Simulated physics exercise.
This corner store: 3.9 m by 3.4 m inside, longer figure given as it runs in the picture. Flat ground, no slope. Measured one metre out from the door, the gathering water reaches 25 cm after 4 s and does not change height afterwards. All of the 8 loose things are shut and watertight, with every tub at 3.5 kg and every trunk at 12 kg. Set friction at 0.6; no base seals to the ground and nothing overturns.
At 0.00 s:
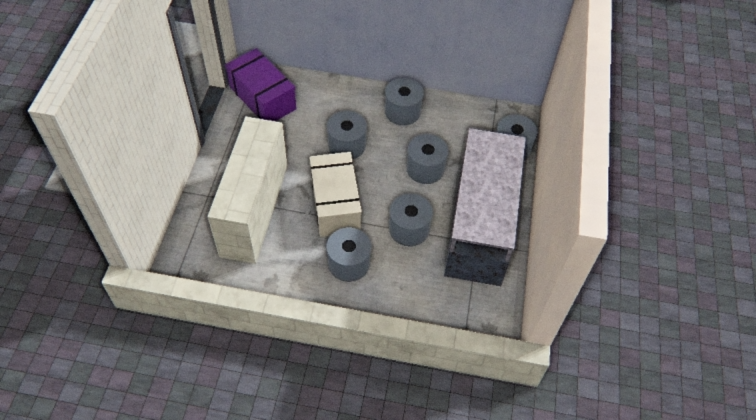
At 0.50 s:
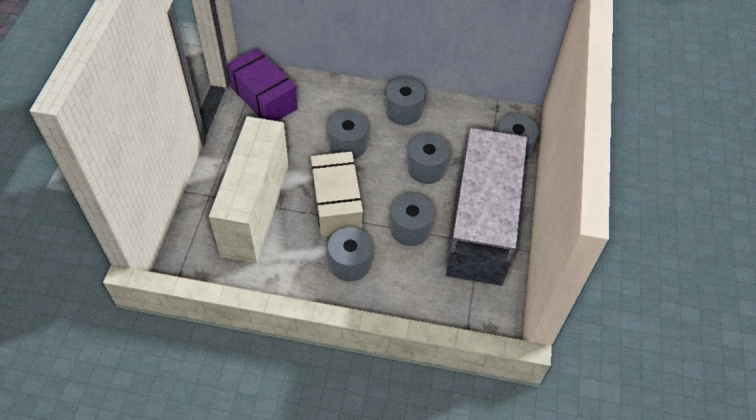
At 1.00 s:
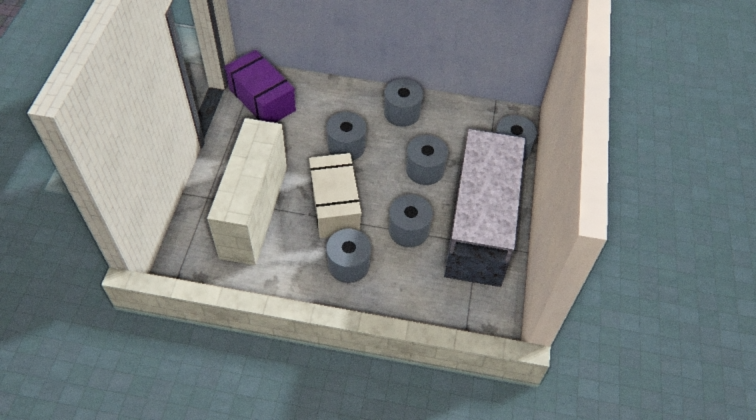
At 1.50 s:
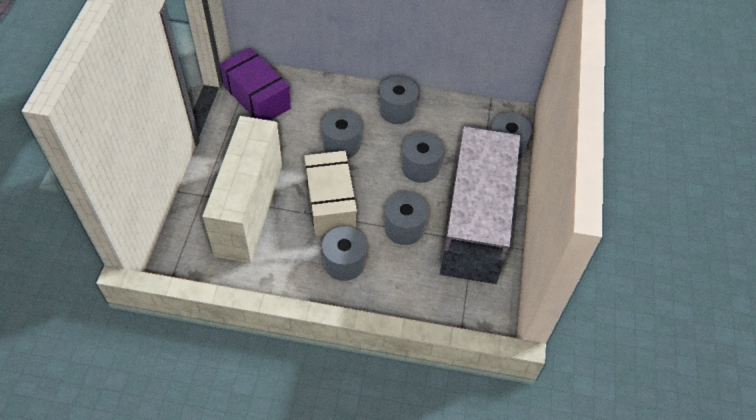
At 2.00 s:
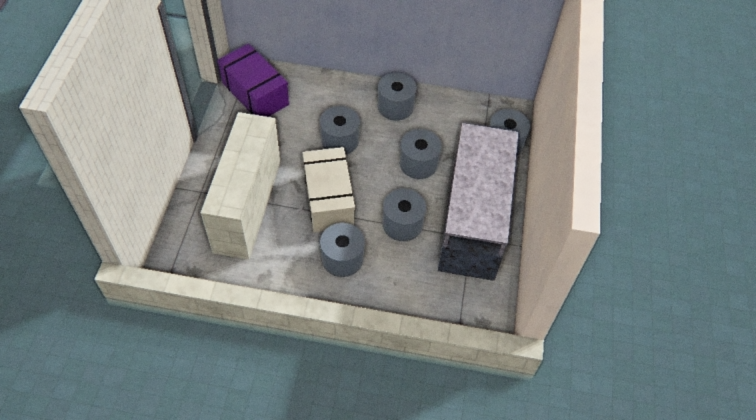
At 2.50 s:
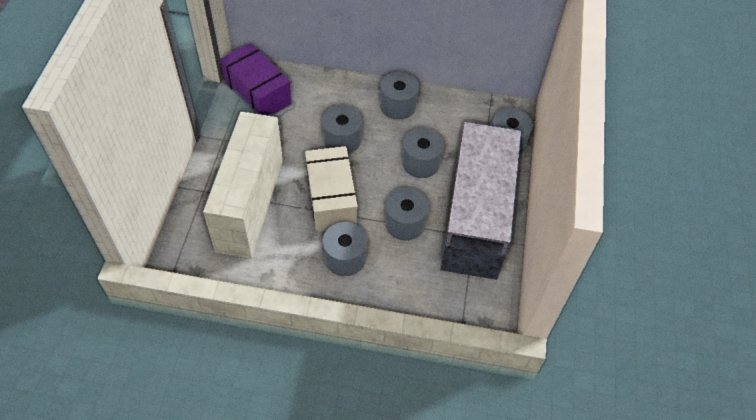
Blue-green color like shallow water spreads over the dark paving around a small open-topped corner store, seen from high above its low cream front wall. Inside, a purple trunk sits at the back left, a cream trunk and grey tubs stand mid-floor between a pale block at left and a pinkish speckled counter at right. After the paving changes color, the camera shifts very slightly, while the objects stay put.
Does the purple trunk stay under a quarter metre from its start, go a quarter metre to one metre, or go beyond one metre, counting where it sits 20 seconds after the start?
Beyond one metre.
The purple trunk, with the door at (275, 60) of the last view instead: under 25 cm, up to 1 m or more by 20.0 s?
With that change, the purple trunk travels a long distance.
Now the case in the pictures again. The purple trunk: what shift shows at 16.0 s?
200 cm or so by then.
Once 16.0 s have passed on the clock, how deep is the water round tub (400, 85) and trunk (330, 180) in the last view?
I'd estimate 22 cm for the first and 14 cm for the second.
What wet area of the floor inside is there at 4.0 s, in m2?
Around 4.5 m2 of it.
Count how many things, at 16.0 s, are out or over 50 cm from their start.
That would be 7.
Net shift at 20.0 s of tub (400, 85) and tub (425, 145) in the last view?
The first is 200 cm from its start, the second 250 cm.
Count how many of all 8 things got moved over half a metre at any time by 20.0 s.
I get 7.
After 4.0 s the purple trunk is near (290, 53), 0.5 m from its start, afloat; 1 afloat.
After 9.0 s the purple trunk is near (402, 126), 1.9 m from its start, afloat; 7 afloat.
After 16.0 s the purple trunk is near (300, 209), 2.1 m from its start, afloat; 8 afloat.
After 20.0 s the purple trunk is near (380, 122), 1.7 m from its start, afloat; 8 afloat.
